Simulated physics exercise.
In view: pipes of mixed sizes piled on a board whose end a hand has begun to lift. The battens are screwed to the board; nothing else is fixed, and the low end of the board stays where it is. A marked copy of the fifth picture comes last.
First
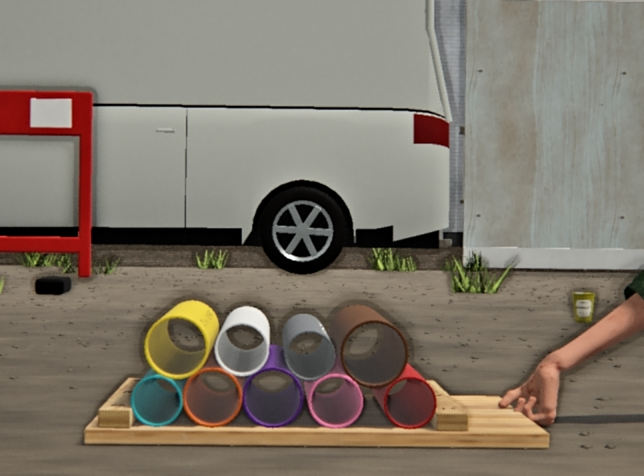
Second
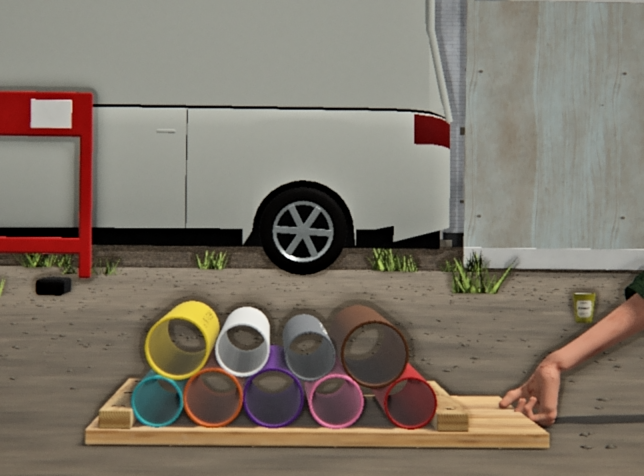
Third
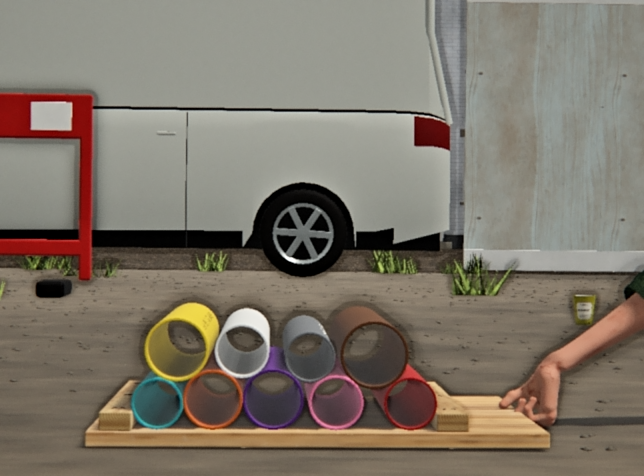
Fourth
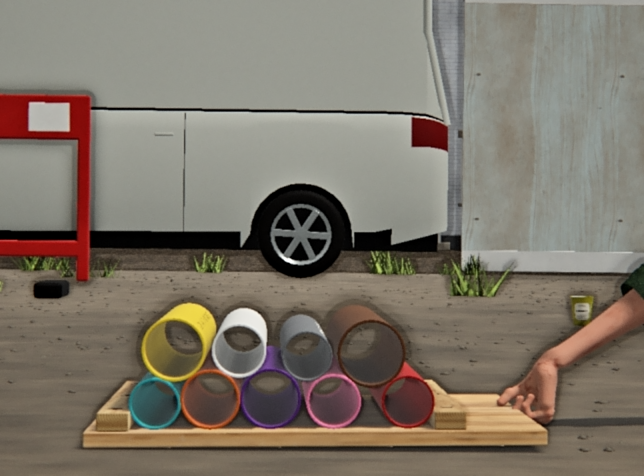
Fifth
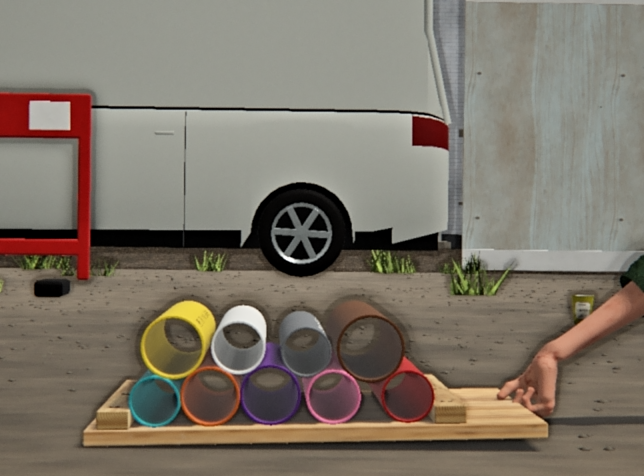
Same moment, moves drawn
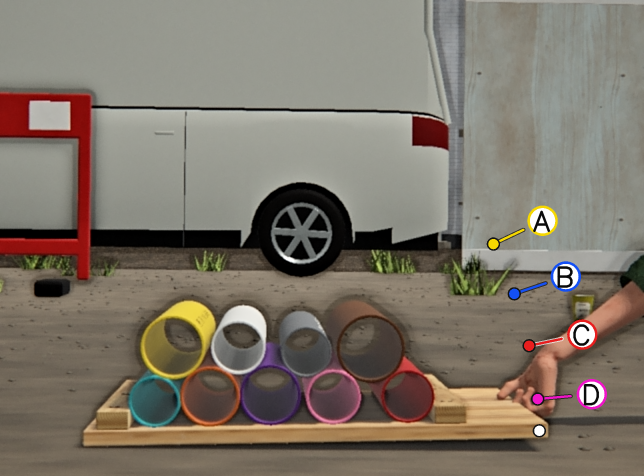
The video shows colourful pipes stacked in two rows on a wooden board, in front of a parked vehicle. A hand at the right grips the board's end, and the board and pipes shift only very slightly.
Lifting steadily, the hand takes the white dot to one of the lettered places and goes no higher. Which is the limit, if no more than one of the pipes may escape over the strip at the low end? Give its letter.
A is the limit.
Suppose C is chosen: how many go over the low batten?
It comes to none.
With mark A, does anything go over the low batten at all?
Yes, at A.
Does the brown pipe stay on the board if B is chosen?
The brown pipe: Yes.
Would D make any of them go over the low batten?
No.
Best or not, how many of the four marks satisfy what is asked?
Four of them.
On the copy, A at (493, 244); B at (514, 294); C at (529, 346); D at (537, 399); the white dot at (540, 431).
On A. First, board at 16°.
Then, board at 26°.
Finally, board at 26°, one over the low batten (yellow).
By contrast, B one over the low batten (yellow); C none over the low batten; D none over the low batten.
